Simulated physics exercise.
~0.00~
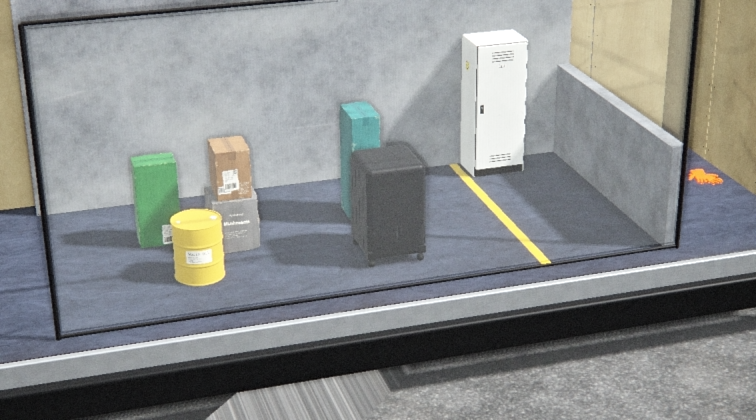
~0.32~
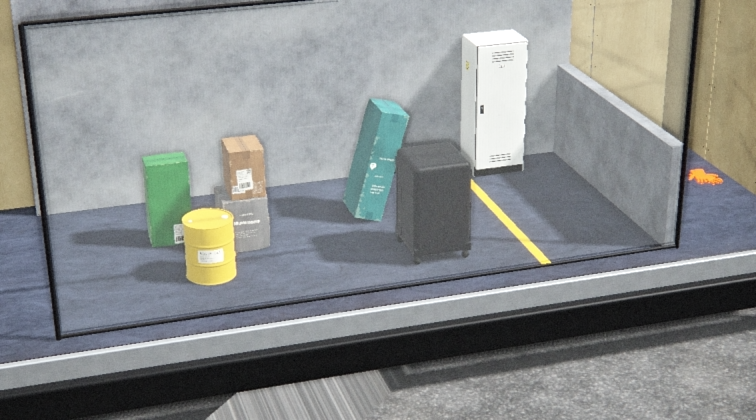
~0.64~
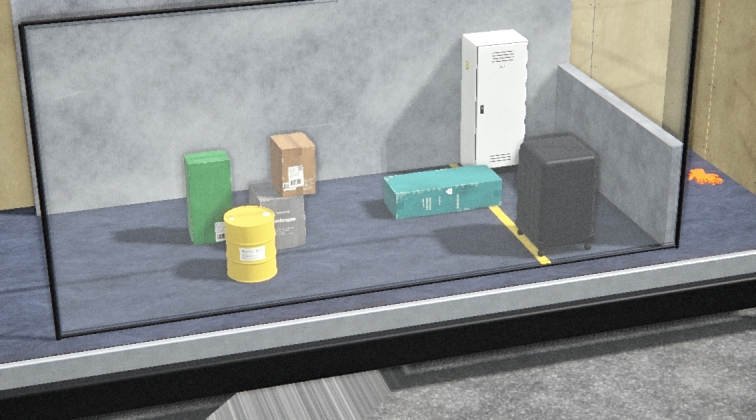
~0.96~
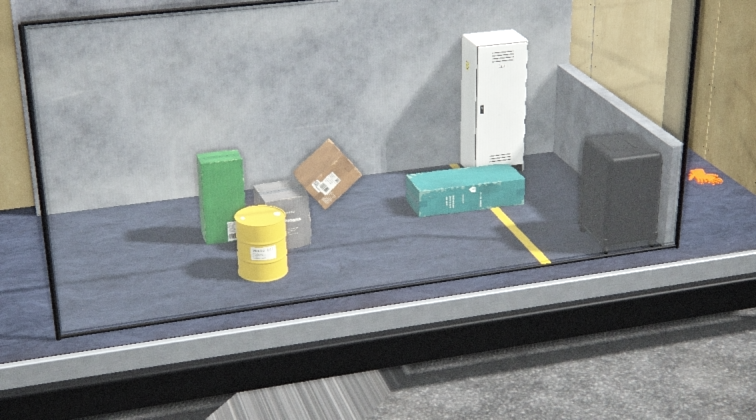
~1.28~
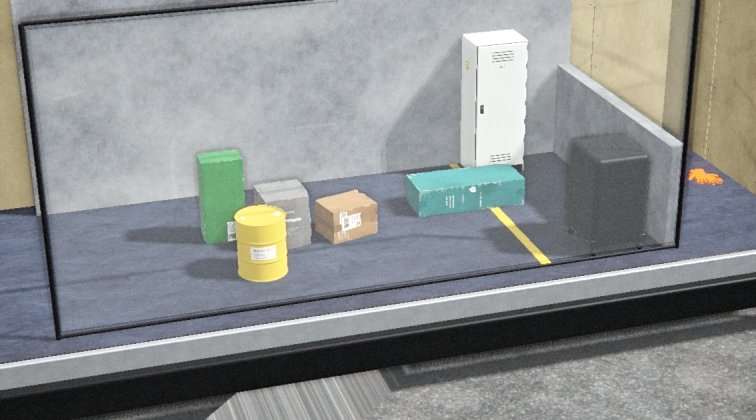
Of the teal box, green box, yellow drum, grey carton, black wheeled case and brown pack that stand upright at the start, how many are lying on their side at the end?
Two of them end up lying on their side, the teal box and the brown pack.
